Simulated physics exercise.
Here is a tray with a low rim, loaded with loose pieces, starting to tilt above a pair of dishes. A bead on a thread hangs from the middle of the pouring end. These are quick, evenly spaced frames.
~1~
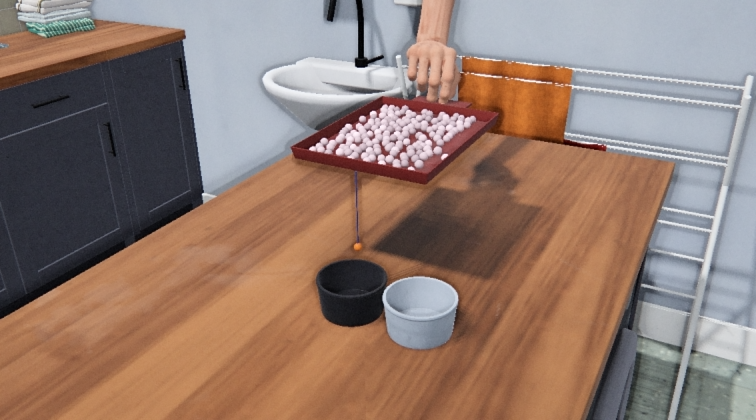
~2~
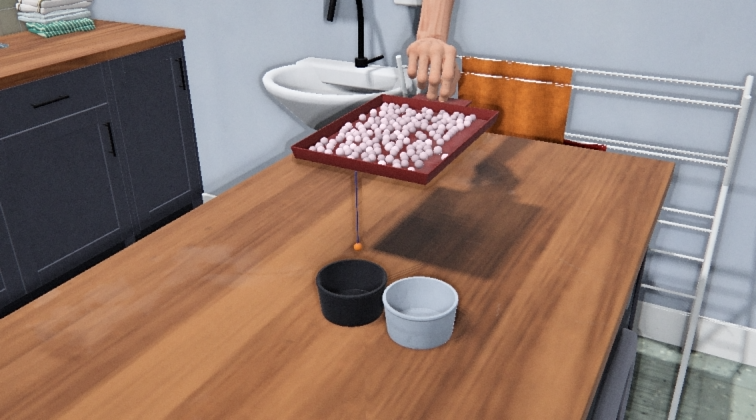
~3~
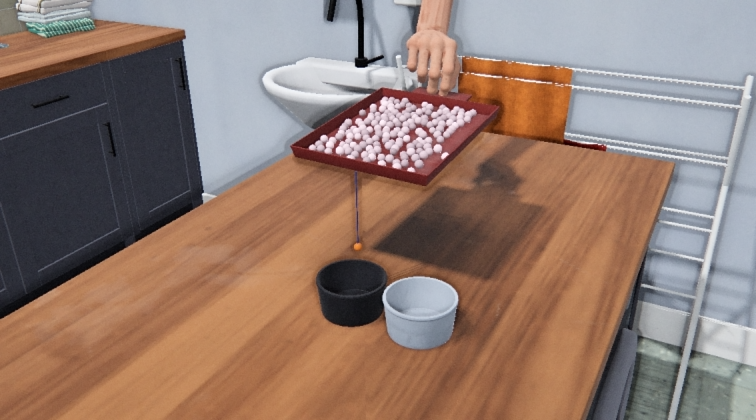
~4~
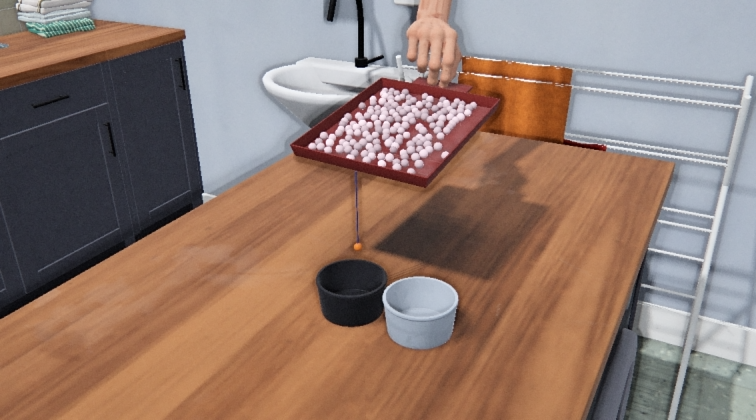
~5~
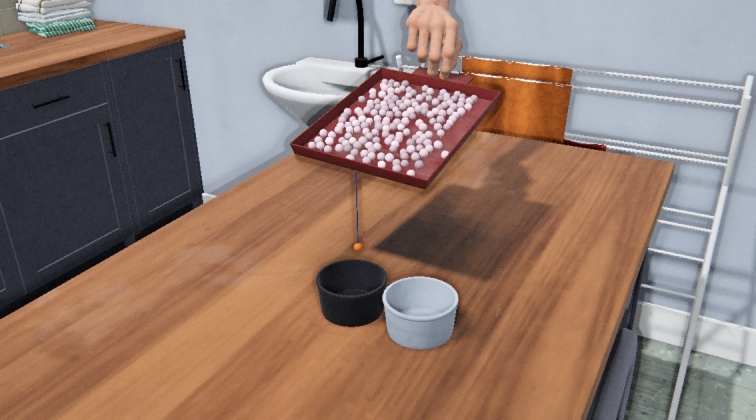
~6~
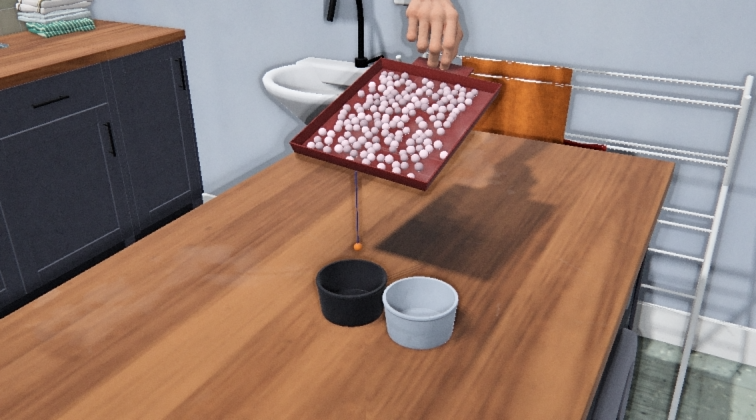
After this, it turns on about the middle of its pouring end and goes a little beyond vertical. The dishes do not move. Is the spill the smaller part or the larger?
In the dishes lies the larger part of it.
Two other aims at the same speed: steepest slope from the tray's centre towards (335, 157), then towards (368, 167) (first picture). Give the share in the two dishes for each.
Roughly 0 per cent, and 70 per cent.
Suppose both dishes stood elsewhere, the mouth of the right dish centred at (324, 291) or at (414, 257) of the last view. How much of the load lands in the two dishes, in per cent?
Roughly 0 per cent, and 0 per cent.
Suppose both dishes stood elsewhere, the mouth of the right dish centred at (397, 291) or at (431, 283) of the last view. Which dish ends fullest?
In turn: The right-hand dish; the right-hand dish.
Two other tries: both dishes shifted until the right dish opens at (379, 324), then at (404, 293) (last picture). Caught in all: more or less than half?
In turn: Under half; the larger part.
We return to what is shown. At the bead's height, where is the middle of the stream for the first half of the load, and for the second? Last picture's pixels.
Early half (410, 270), late half (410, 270).
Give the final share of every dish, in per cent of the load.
Left dish: 20 %, right dish: 50 %.
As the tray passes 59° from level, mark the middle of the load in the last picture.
Around (395, 158).
Soon after the last picture, tray tipped steeply; most on the tray; a small part in the right dish; a stray few in the left dish; a stray few outside both; a small part in the air.
A little later, tray tipped right over; a stray few on the tray; about half in the right dish; about a quarter in the left dish; about a quarter outside both; a small part in the air.
Later still, tray tipped past a quarter turn; about half in the right dish; about a quarter in the left dish; about a quarter outside both.
By the end, tray tipped past a quarter turn; about half in the right dish; about a quarter in the left dish; about a quarter outside both.
